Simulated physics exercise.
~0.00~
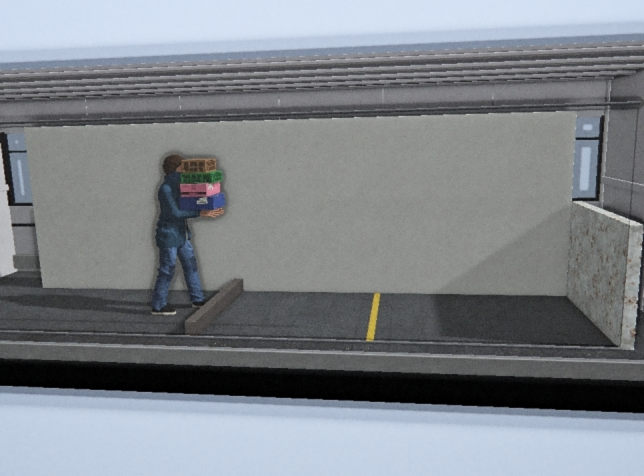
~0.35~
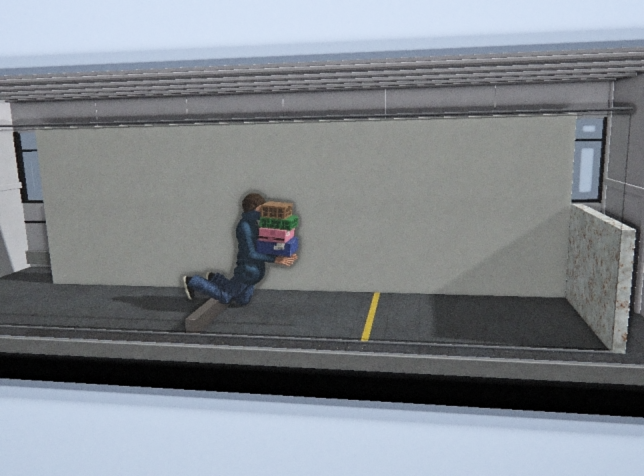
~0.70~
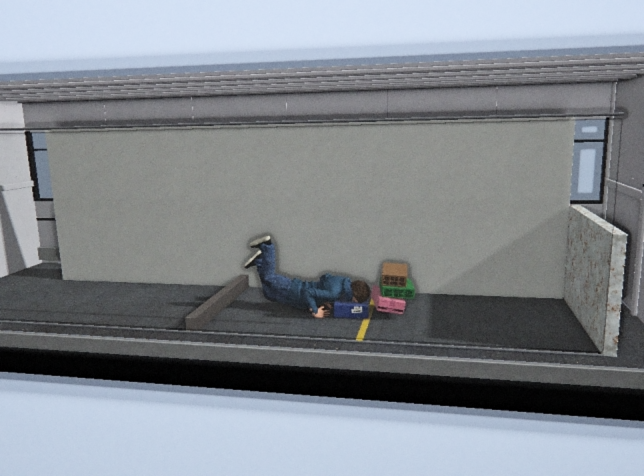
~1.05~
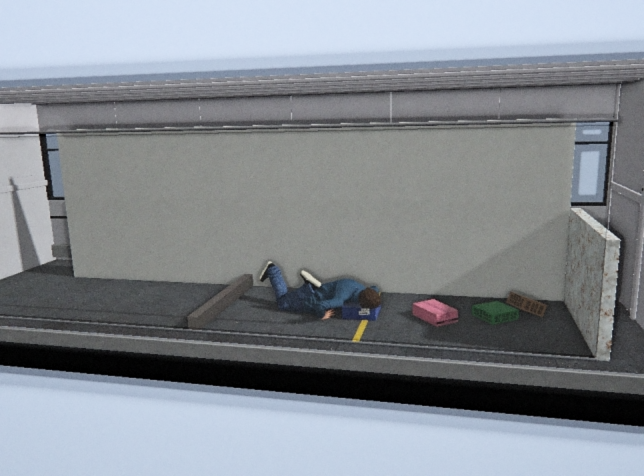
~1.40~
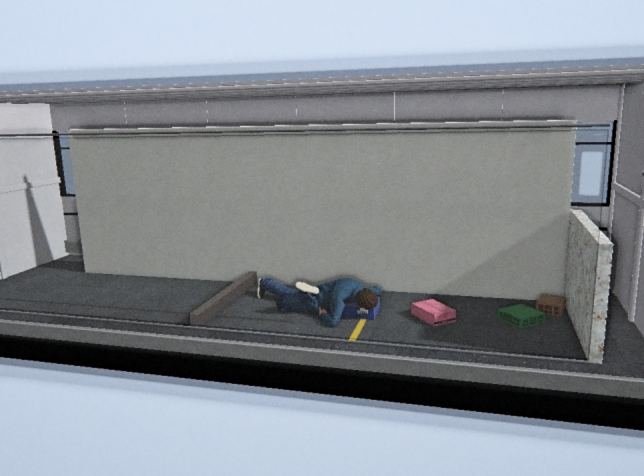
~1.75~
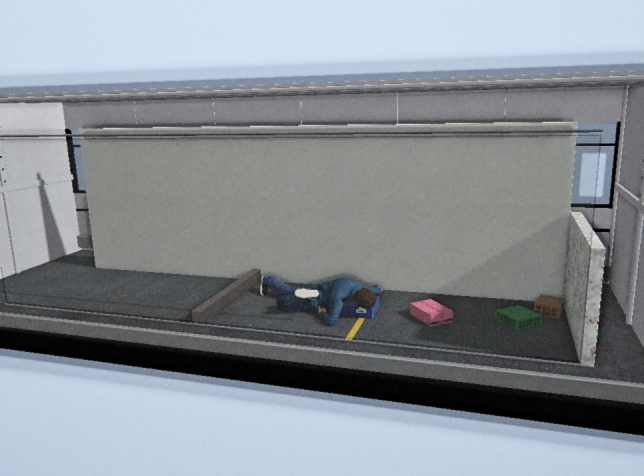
A person carrying a stack of colourful boxes tripped over a low rail and pitched forward to the right, landing face down on the blue one, while the pink, green and brown boxes tumbled beyond the yellow line and came to rest.
